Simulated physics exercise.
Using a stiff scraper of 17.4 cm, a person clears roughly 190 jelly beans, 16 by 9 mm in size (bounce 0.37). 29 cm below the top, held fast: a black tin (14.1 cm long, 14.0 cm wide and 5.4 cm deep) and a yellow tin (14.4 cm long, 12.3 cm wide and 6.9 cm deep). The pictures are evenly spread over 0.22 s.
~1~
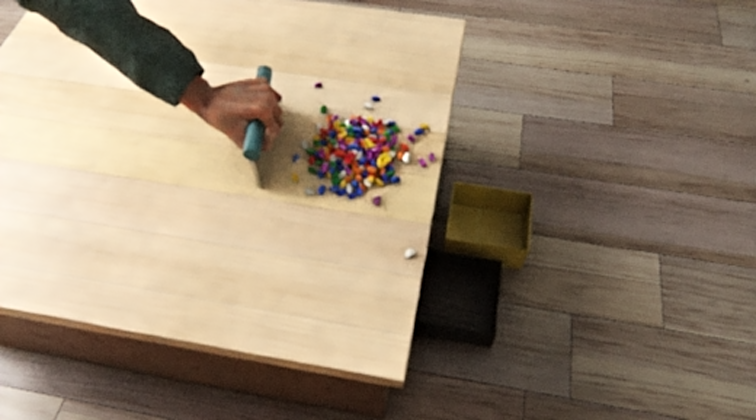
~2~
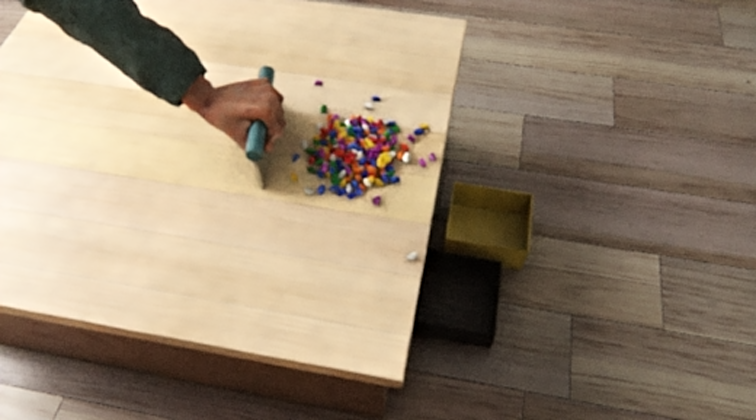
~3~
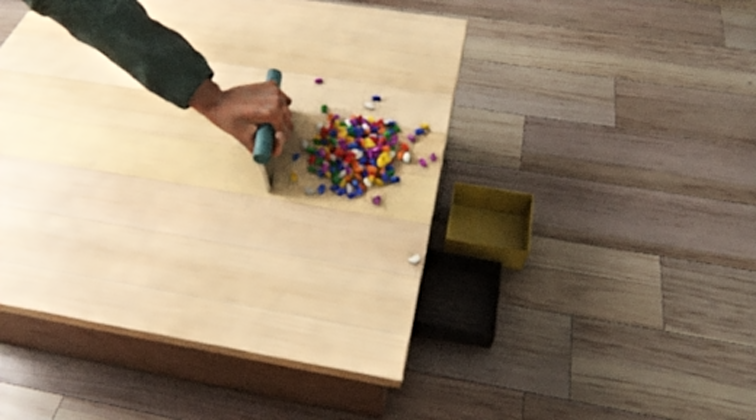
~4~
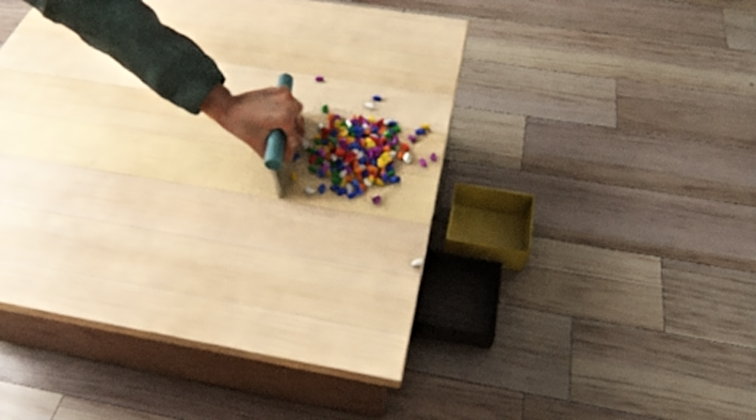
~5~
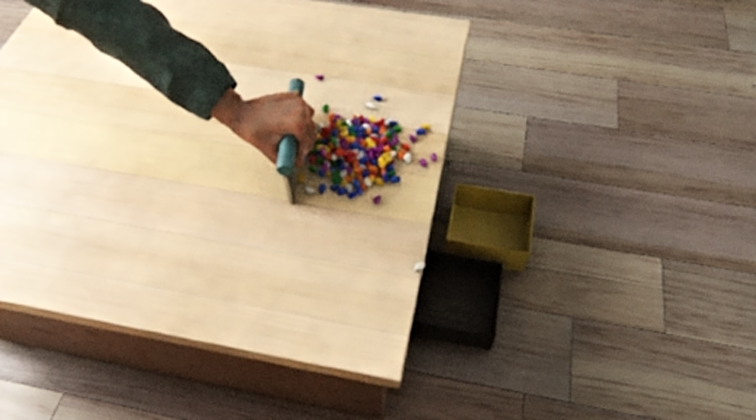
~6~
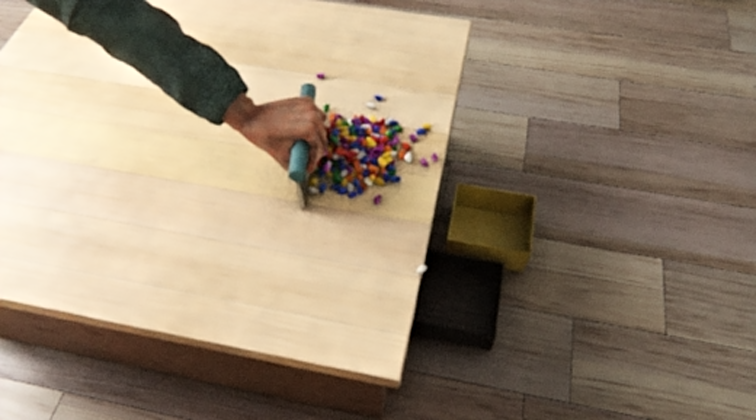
On a pale wooden tabletop, a hand in a dark green sleeve slid a teal-handled scraper a short way right into the edge of a colourful candy pile, which barely shifted.
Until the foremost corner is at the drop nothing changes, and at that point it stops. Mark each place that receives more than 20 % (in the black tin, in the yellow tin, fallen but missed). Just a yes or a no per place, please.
Black tin, yes; yellow tin, no; missed, no.
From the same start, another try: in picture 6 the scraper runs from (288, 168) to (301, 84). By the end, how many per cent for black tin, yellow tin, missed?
In per cent: Black tin 35, yellow tin 25, and 15 missed.
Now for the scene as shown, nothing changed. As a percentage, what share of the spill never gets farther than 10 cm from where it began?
About 40 per cent.
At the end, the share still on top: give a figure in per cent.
Some 50 per cent.
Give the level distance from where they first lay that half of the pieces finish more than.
14 cm.
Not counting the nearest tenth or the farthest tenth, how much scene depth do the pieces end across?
It spans about 20 cm.
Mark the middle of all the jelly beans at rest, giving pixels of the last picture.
Somewhere near pixel (429, 254).
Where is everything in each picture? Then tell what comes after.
Scraper from (254, 165) to (267, 81); moved 0.0 cm; pieces shifted so far, 0; middle of the spill at (353, 146); black tin at (458, 290); yellow tin at (490, 215), in the first picture.
Scraper from (256, 165) to (269, 81); moved 0.4 cm; pieces shifted so far, 2; middle of the spill at (353, 146), in the second picture.
Scraper from (264, 169) to (277, 84); moved 1.8 cm; pieces shifted so far, 2; middle of the spill at (353, 146), in the third picture.
Scraper from (275, 174) to (288, 89); moved 3.8 cm; pieces shifted so far, 2; middle of the spill at (354, 145), in the fourth picture.
Scraper from (287, 180) to (299, 94); moved 5.8 cm; pieces shifted so far, 4; middle of the spill at (354, 145), in the fifth picture.
Scraper from (299, 186) to (310, 99); moved 7.8 cm; pieces shifted so far, 11; middle of the spill at (355, 145); black tin at (458, 291); yellow tin at (493, 217), in the sixth picture.
Then, 0.24 s after the last picture, scraper 19 cm from its start, spill 18 cm wide; still on top 100 %.
Then, 0.48 s after the last picture, scraper 27 cm from its start, spill 21 cm wide; off the edge, not caught 30 %, still on top 70 %.
Then, 0.68 s after the last picture, scraper 27 cm from its start, spill 22 cm wide; black tin 30 %, yellow tin 5 %, off the edge, not caught 15 %, still on top 50 %.
In the end, black tin 35 %, yellow tin 5 %, fallen but missed 10 %, still on top 50 %.
